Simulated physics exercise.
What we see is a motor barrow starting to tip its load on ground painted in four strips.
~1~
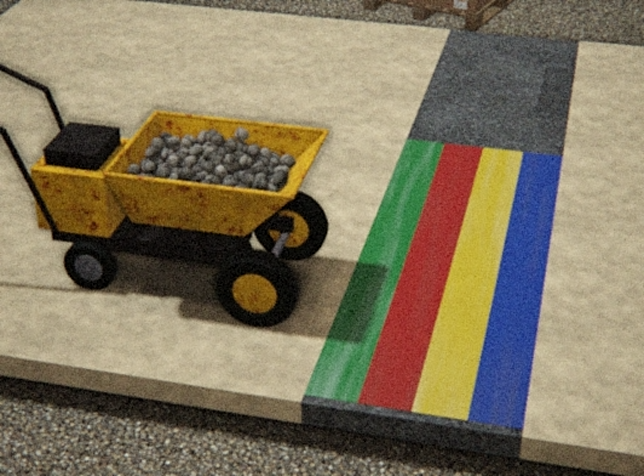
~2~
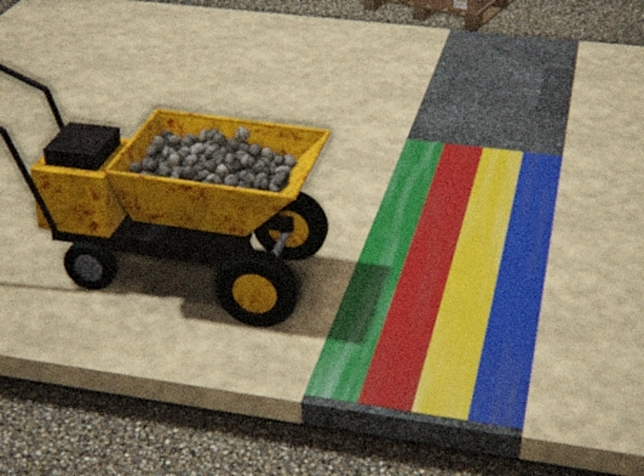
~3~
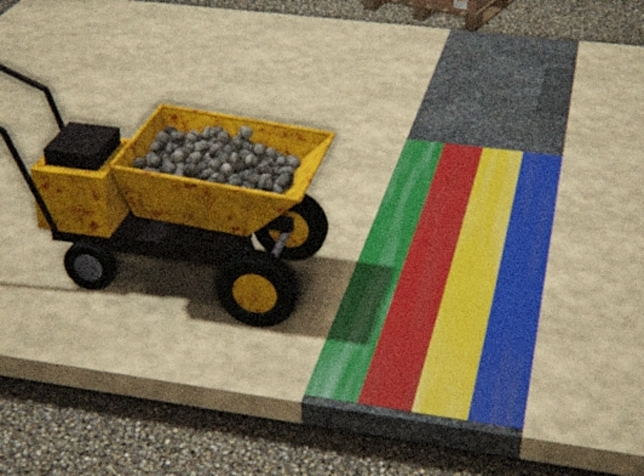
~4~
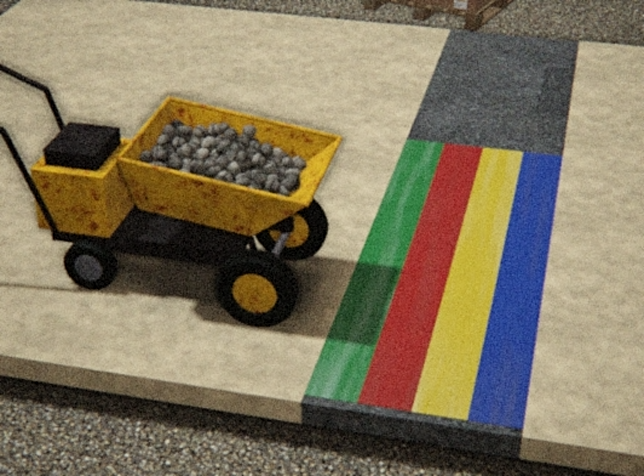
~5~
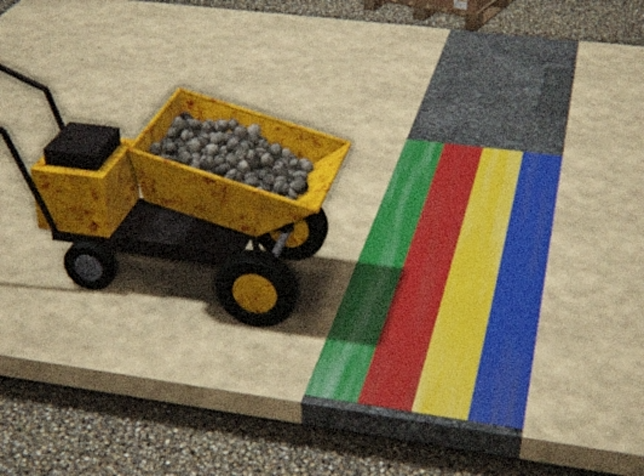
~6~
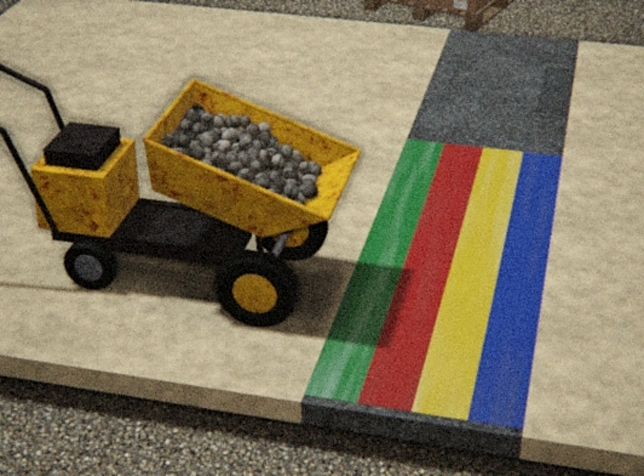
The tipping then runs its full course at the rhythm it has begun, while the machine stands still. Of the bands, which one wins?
The red band wins.
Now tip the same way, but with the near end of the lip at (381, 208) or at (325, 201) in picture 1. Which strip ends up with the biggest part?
Result, place 1: The strip in blue; place 2: The strip in yellow.
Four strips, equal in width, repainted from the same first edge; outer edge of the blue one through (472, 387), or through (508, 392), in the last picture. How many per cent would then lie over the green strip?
The first comes to 0 per cent and the second to 0 per cent.
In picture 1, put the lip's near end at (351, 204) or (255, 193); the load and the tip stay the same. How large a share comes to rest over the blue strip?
The first gives close to 30 per cent and the second 10 per cent.
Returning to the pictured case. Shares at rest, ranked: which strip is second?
Rank two: The strip in yellow.
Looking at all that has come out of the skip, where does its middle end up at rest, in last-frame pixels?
Near (444, 308), more or less.
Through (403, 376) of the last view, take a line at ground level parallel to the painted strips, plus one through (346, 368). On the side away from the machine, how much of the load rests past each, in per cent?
60 % and 90 %, in that order.
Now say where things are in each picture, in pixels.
The first frame shows lip of the skip at (292, 197), level; top of the load at (211, 167), river pebbles; green strip at (344, 363); red strip at (395, 371); yellow strip at (448, 379); blue strip at (502, 387).
The second frame shows lip of the skip at (294, 198), level; top of the load at (221, 164).
The third frame shows lip of the skip at (299, 200), tipped barely; top of the load at (211, 159).
The fourth frame shows lip of the skip at (307, 204), tipped a little; top of the load at (204, 155).
The fifth frame shows lip of the skip at (317, 210), tipped a little; top of the load at (196, 144).
The sixth frame shows lip of the skip at (328, 219), tipped clearly; top of the load at (202, 149); green strip at (344, 363); red strip at (395, 371); yellow strip at (448, 379); blue strip at (502, 387).
Soon after the last picture, skip tipped steeply; all in the skip.
A little later, skip tipped right over; about two thirds in the skip; about a third over the red strip; a small part over the yellow strip; a stray few falling.
Later still, skip tipped right over; a small part in the skip; a stray few over the green strip; about a third over the red strip; about a quarter over the yellow strip; a small part over the blue strip; a small part off the paint.
At rest, skip tipped right over; a small part in the skip; a stray few over the green strip; about a third over the red strip; about a quarter over the yellow strip; a small part over the blue strip; a small part off the paint.
